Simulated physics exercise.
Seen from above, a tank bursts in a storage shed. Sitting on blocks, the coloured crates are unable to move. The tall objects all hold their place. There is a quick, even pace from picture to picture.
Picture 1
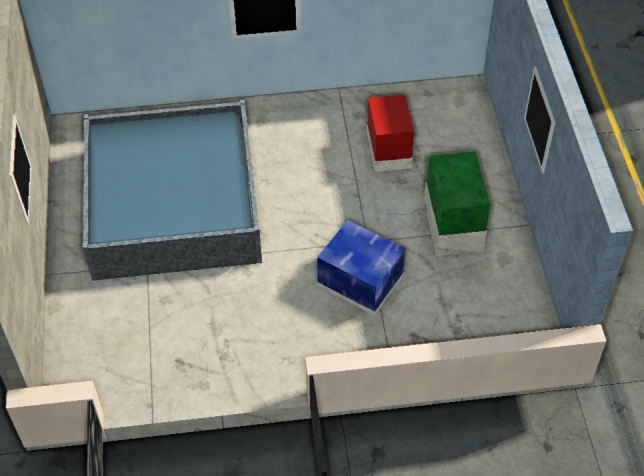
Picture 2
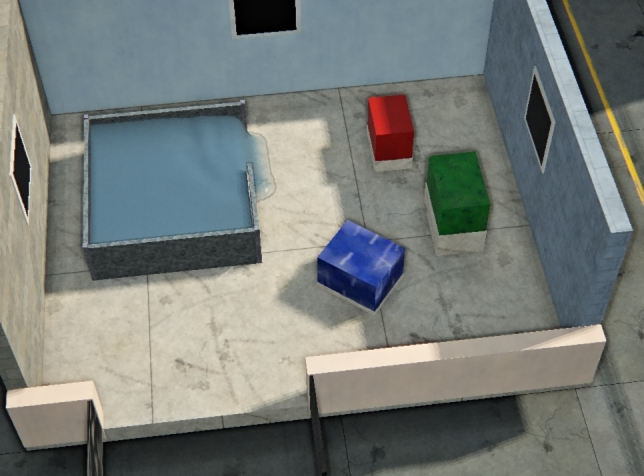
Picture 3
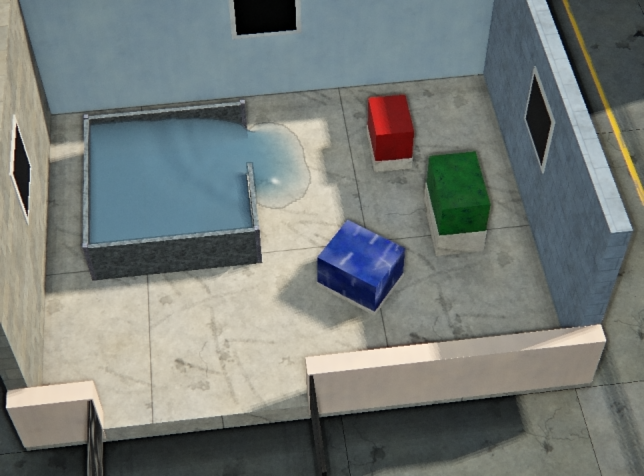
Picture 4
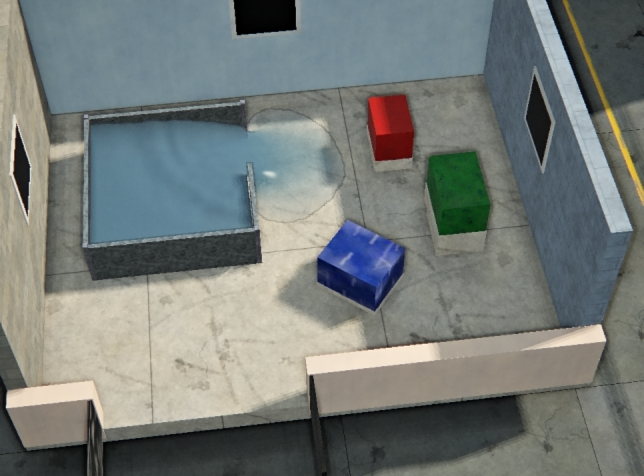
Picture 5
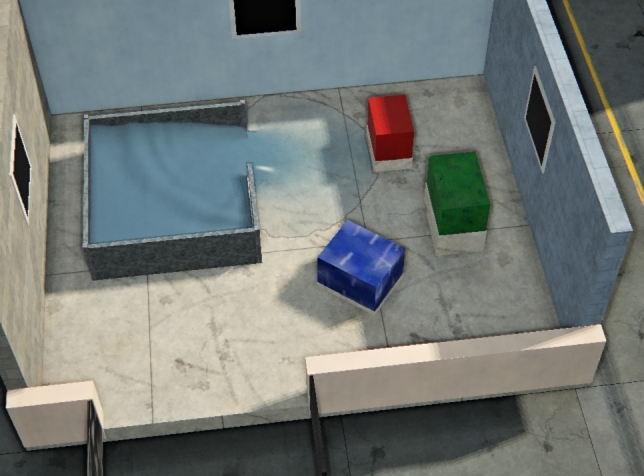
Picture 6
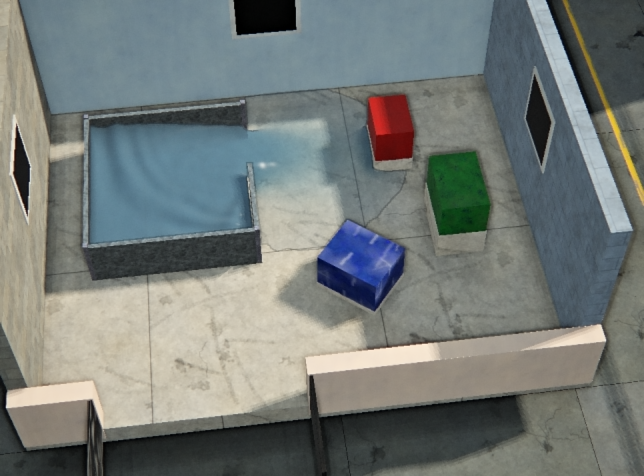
A water tank in a walled yard stood full and still, then its right side broke open and water poured out, spreading across the floor toward the red, green and blue crates, which stayed put.
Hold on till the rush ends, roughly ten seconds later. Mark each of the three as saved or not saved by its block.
Green crate - saved; red crate - not saved; blue crate - not saved.
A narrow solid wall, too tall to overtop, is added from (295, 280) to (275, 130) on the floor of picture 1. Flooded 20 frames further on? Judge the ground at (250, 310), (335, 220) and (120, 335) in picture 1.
Taking the three spots in order: Soaked, spared, spared.
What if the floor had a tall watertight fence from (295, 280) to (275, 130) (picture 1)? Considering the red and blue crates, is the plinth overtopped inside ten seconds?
As I see it, red is untouched, while blue is untouched.
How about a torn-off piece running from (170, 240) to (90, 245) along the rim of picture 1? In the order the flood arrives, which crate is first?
I'd go with the one in blue.
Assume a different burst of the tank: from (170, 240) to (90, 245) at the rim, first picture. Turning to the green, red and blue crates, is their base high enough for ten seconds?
Result: Green crate is left untouched, red crate is left untouched, blue crate is left untouched.
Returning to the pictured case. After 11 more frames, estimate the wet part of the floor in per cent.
About 35 per cent.
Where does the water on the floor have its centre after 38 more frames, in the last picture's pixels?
Somewhere near (324, 214).
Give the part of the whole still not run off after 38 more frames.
100 % or so.
A moment on, water covers 25 % of the floor; the green crate water round its plinth, the red crate water round its plinth, the blue crate water round its plinth.
Next, water covers 35 % of the floor; the green crate water round its plinth, the red crate water round its plinth, the blue crate water round its plinth.
Then, water covers 55 % of the floor; the green crate water round its plinth, the red crate water round its plinth, the blue crate water round its plinth.
Later, water covers 80 % of the floor; the green crate water round its plinth, the red crate water round its plinth, the blue crate water round its plinth.
In the end, water covers 100 % of the floor; the green crate stayed above the water, the red crate was topped, the blue crate was topped.
